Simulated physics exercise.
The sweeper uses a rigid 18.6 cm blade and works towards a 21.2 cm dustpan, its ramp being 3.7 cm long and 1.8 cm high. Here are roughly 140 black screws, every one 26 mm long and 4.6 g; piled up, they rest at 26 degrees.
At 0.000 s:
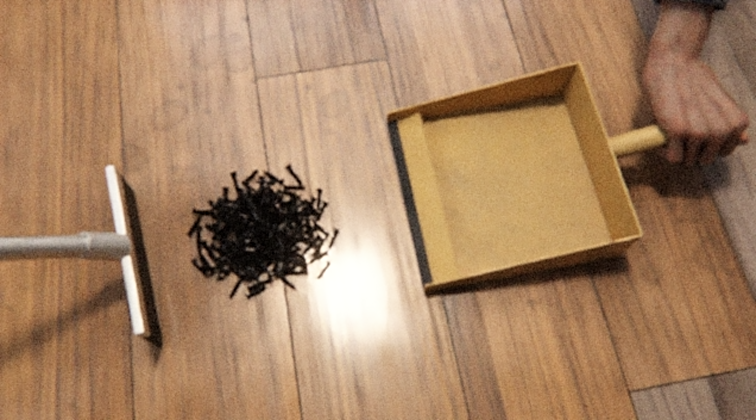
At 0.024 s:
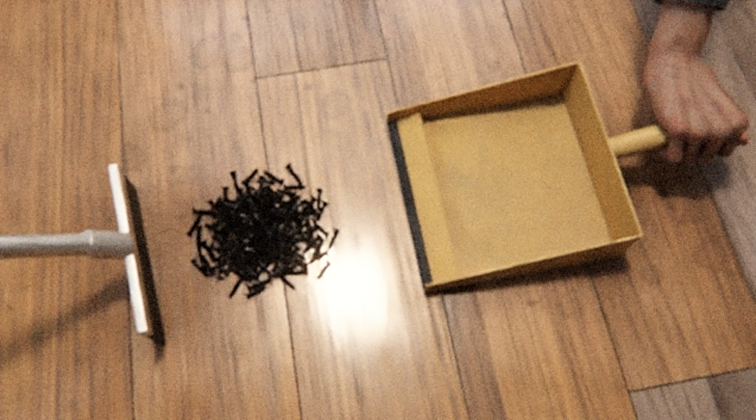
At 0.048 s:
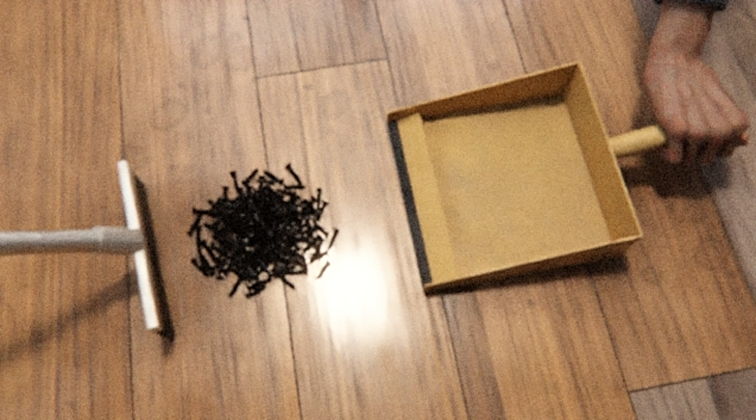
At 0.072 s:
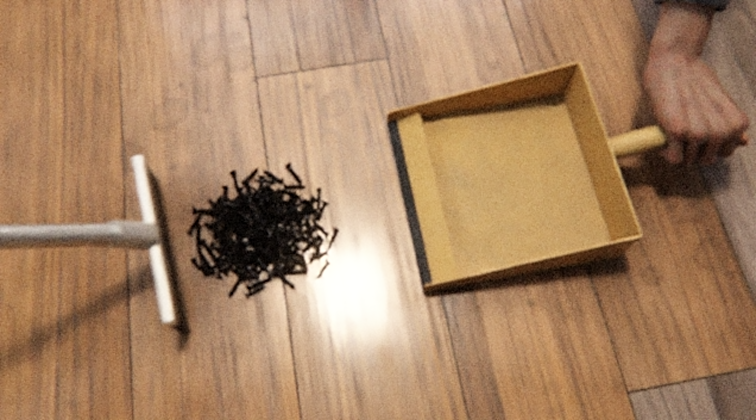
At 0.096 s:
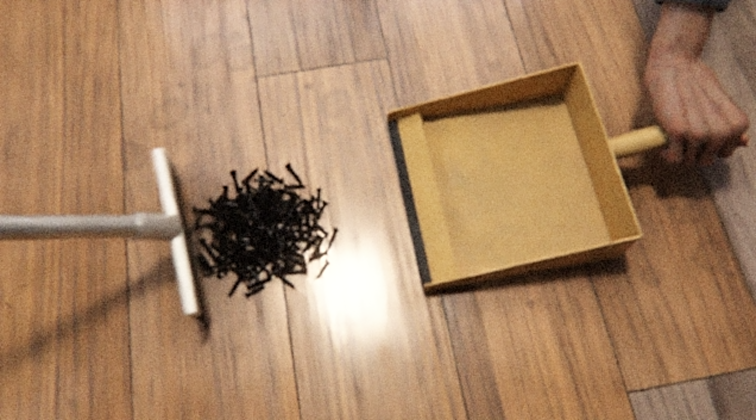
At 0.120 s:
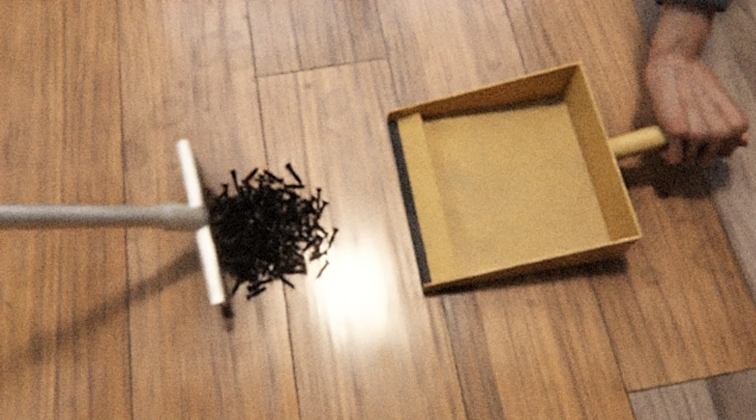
White-edged blade on a pole sliding right across a wooden floor into a pile of black screws, hand gripping a yellow dustpan.
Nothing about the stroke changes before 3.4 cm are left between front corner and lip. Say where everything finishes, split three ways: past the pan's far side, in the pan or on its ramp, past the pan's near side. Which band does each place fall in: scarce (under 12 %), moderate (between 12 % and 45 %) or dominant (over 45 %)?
One by one: Far side: My money's on a low share, pan: My money's on a high share, near side: My money's on a low share.
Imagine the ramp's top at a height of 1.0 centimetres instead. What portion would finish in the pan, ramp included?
Close to 60 per cent then.
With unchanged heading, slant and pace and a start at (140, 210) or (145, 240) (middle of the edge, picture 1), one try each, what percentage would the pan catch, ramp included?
Some 40 and 45 per cent.
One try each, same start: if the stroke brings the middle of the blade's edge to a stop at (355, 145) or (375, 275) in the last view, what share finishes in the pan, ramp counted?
About 45 and 45 per cent.
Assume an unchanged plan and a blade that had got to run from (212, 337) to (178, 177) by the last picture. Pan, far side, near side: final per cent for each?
You'd see pan at 25, far at 5 and near at 5.
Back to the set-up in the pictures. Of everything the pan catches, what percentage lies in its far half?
60 per cent.
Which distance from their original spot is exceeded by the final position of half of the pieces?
That distance is around 18 cm.
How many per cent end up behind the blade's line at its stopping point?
0 %.
After 0.21 s, middle of the blade 12 cm from the lip; 0 % over the lip, far side 0 %, near side 0 %.
After 0.27 s, middle of the blade 6 cm from the lip; 0 % over the lip, far side 0 %, near side 0 %.
Then, at 0.47 s, middle of the blade 5 cm from the lip; 55 % over the lip, far side 5 %, near side 5 %.
At rest (1.7 s), far side 5 %, pan 50 %, near side 5 %, in front of the lip or behind the blade 40 %.
